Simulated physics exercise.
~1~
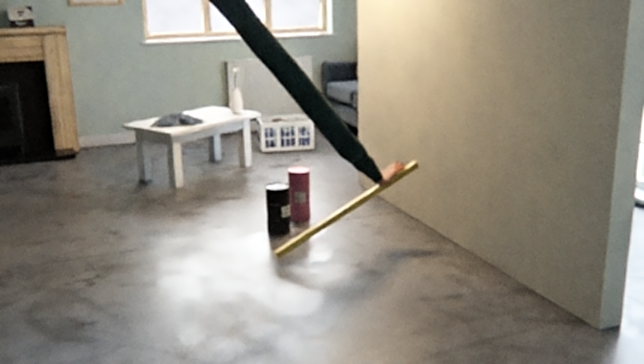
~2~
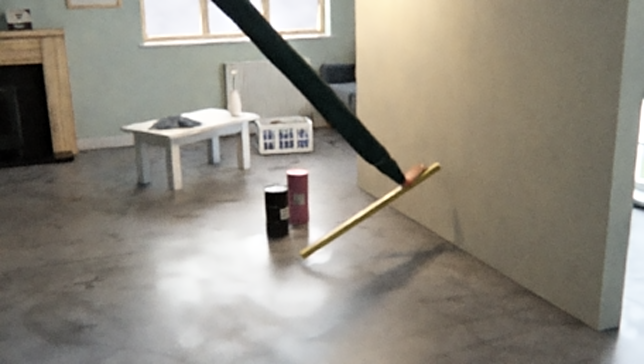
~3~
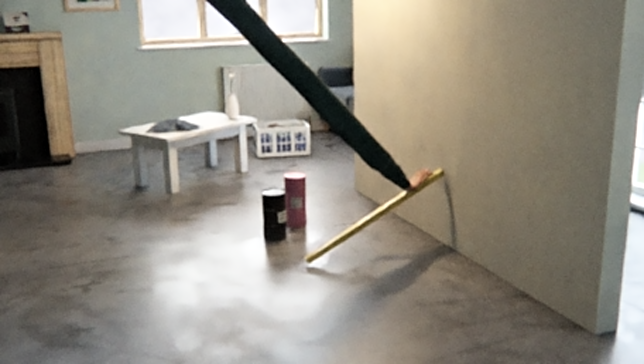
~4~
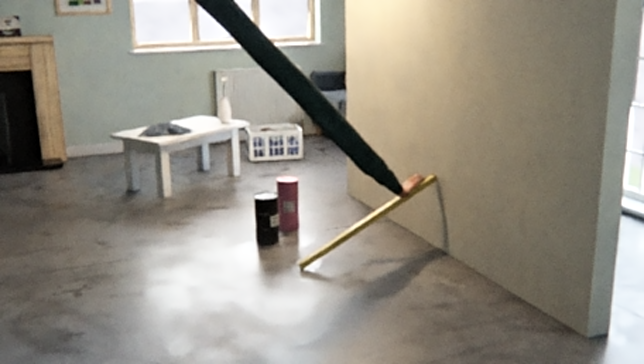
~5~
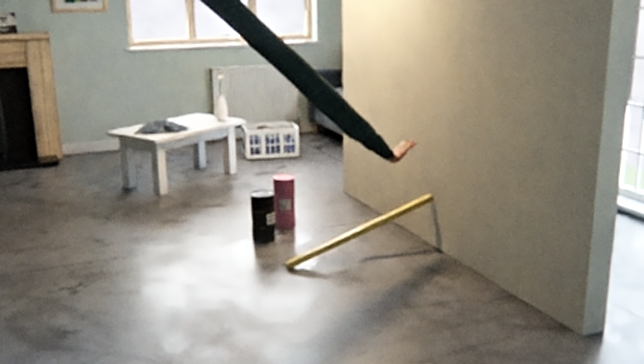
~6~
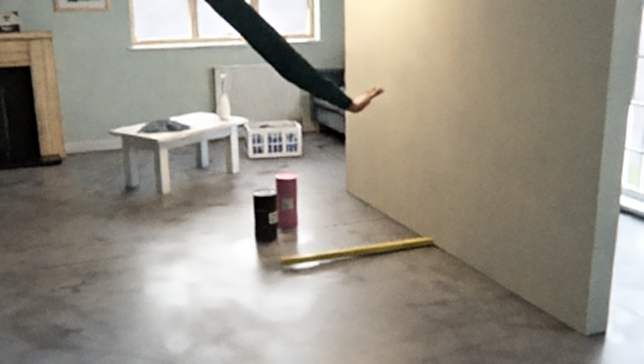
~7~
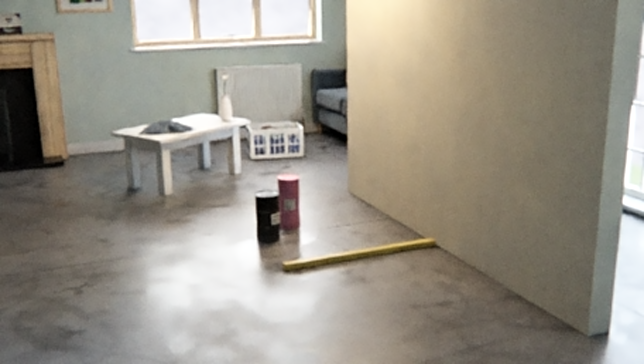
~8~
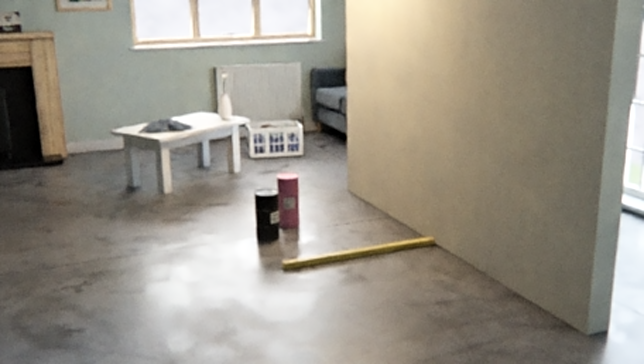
The clip shows a hand at the end of a dark-sleeved arm leaning a yellow pole against a bare wall, near a black canister and a pink one. The hand lets go and withdraws, and the pole slides down to lie flat on the floor.
